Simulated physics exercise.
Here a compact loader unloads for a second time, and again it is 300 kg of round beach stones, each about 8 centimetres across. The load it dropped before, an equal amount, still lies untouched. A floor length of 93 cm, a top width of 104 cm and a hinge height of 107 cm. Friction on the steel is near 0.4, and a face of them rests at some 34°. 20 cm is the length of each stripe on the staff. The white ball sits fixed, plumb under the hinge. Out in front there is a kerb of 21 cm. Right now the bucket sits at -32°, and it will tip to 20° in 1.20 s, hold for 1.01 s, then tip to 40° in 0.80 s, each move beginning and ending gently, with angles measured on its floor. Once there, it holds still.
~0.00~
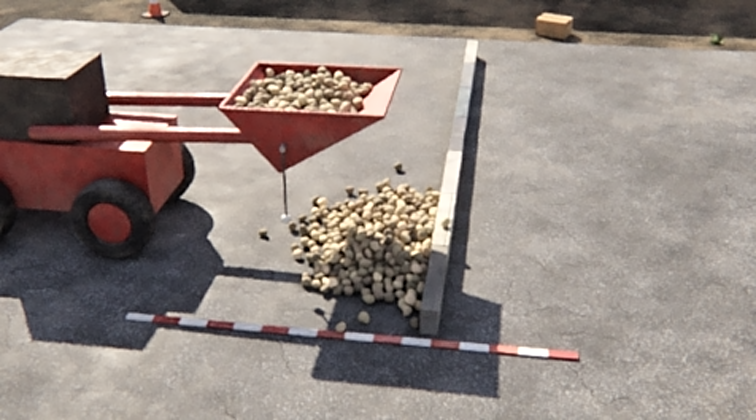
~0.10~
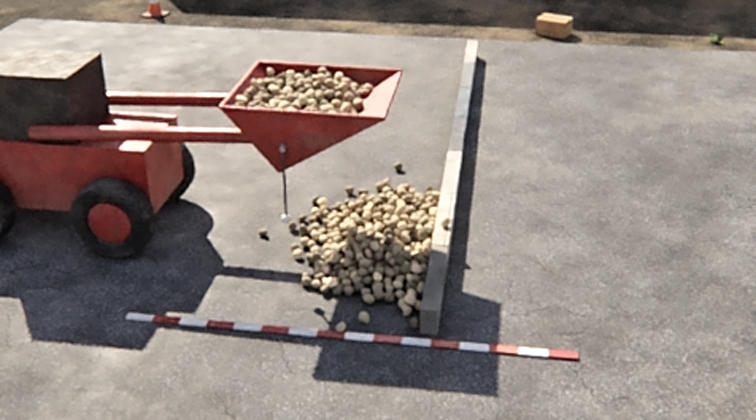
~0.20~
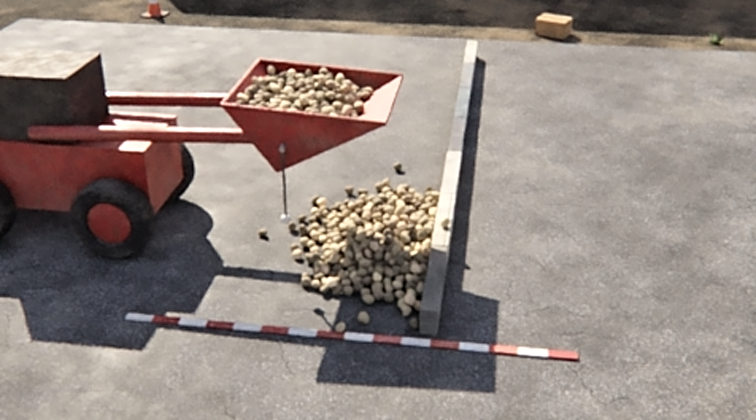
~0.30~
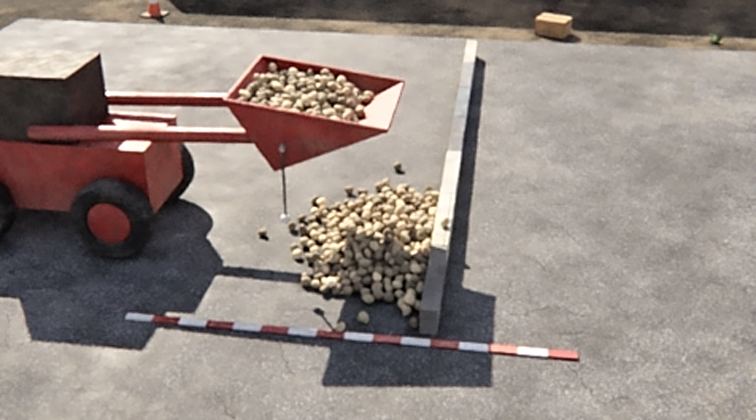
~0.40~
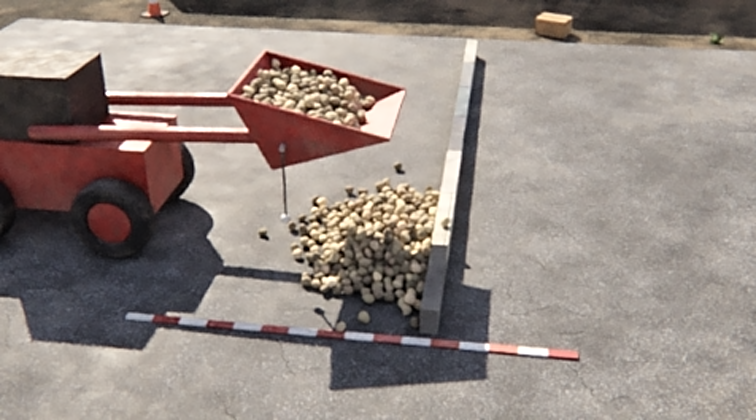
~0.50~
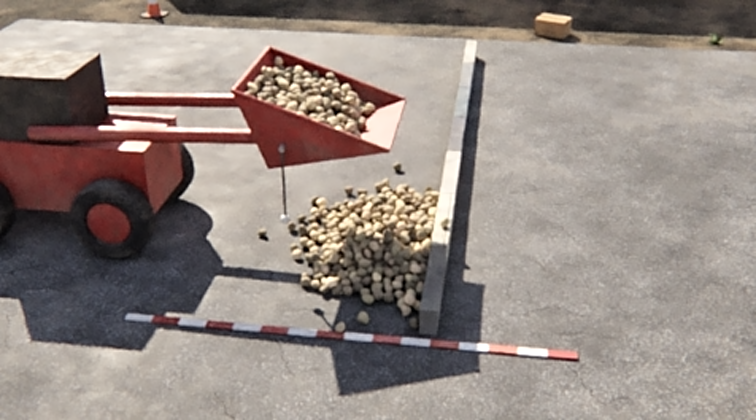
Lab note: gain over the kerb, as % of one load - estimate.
Gain: About 26 %.
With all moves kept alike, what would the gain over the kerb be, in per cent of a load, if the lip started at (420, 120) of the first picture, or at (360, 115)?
The first would add around 70 per cent, the second around 5 per cent.
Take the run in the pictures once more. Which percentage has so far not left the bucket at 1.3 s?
Held: Around 95 % of the load.
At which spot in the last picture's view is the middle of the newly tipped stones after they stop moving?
Middle: Approx. (420, 228) px.
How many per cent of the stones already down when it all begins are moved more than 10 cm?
Close to 0 in a hundred of them.
After 0.9 s the floor is at 12°; in per cent of one load, 100 in the bucket, 100 on this side of the kerb; the foremost stones are at (433, 227).
After 1.3 s the floor is at 20°; in per cent of one load, 94 in the bucket, 106 on this side of the kerb; the foremost stones are at (433, 227).
After 3.5 s the floor is at 40°; in per cent of one load, 0 in the bucket, 174 on this side of the kerb, 26 over the kerb; the foremost stones are at (567, 252).
After 6.1 s the floor is at 40°; in per cent of one load, 0 in the bucket, 174 on this side of the kerb, 26 over the kerb; the foremost stones are at (567, 252). Net gain over the kerb, 26.
